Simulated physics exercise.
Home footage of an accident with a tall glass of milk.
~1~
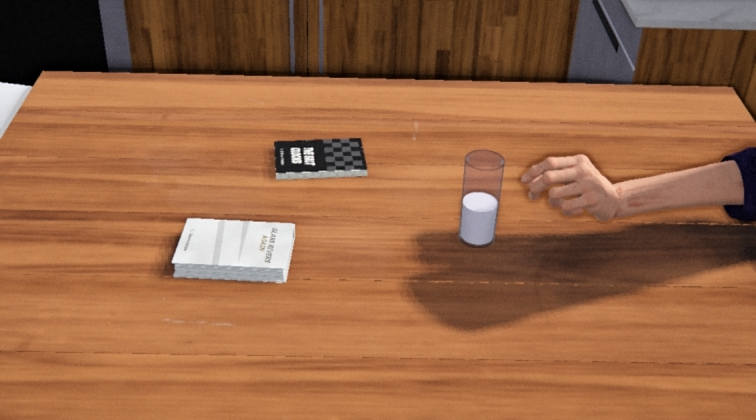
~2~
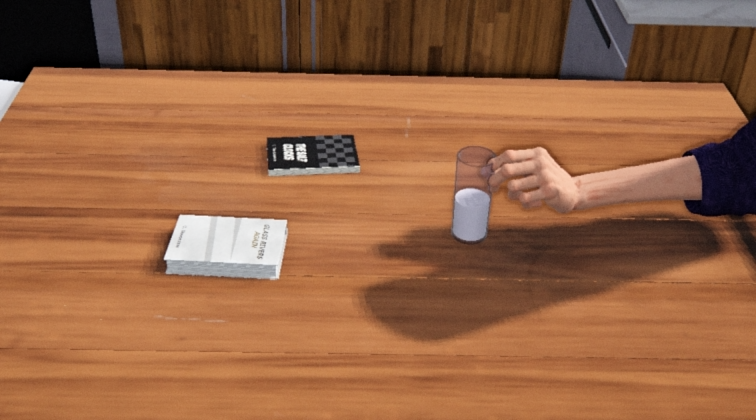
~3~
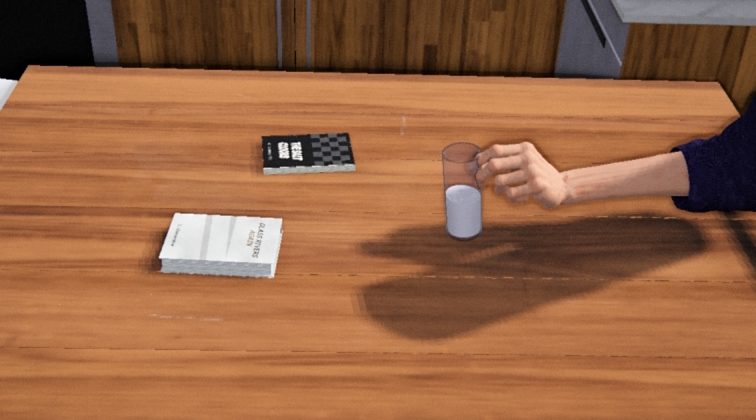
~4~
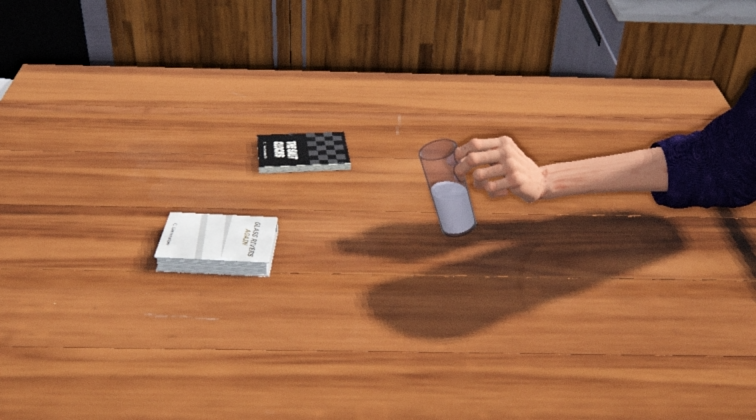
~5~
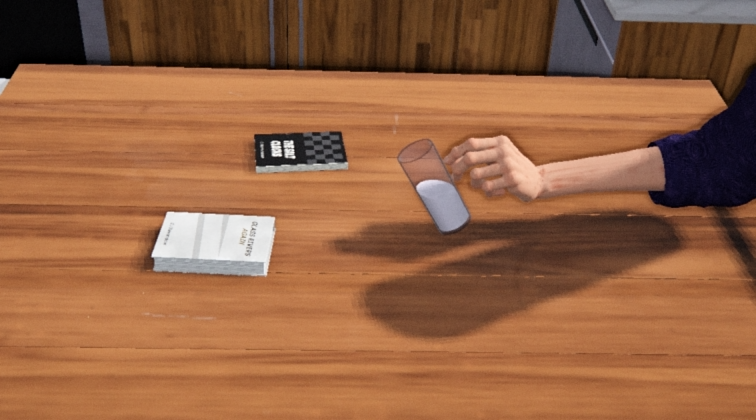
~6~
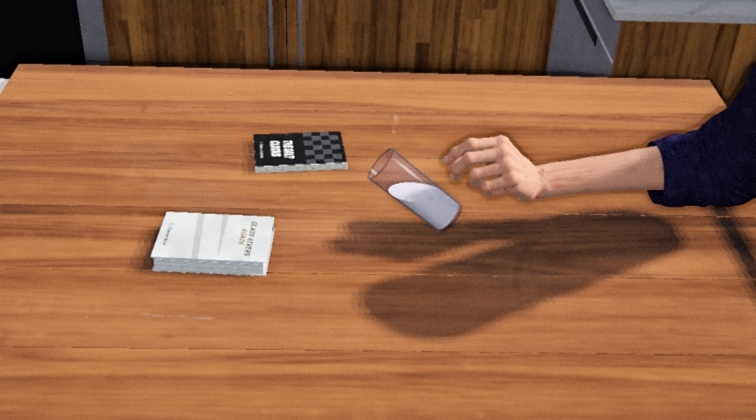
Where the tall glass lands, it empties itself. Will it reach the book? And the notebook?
The spill leaves the book wet and the notebook wet.
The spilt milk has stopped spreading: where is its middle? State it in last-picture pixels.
Roughly (198, 197).
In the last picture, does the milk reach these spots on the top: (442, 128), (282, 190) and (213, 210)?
Well, in sequence: Spill-free, spilled on, spilled on.
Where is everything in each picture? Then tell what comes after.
In the first picture, it stands upright; tall glass (481, 198) about half full; book (235, 243); notebook (320, 155).
The second picture shows pushed off balance; tall glass about half full, surface at (472, 199).
The third picture shows pushed off balance; tall glass (463, 191) about half full; notebook (308, 150).
The fourth picture shows pushed off balance; tall glass about half full, surface at (449, 192); book (218, 237).
In the fifth picture, it is falling; tall glass (435, 186) tipped 30°.
In the sixth picture, it is falling; tall glass (414, 190) tipped 50°; book (214, 236); notebook (299, 148).
Shortly, the puddle covers about as much as a plate; the book is soaking at its edge; the notebook is soaking at its edge.
Then, the puddle covers about as much as a tray; the book is soaking at its edge; the notebook is soaking at its edge.
At the finish, the puddle covers about as much as a tray; the book is soaking at its edge; the notebook is soaking at its edge.
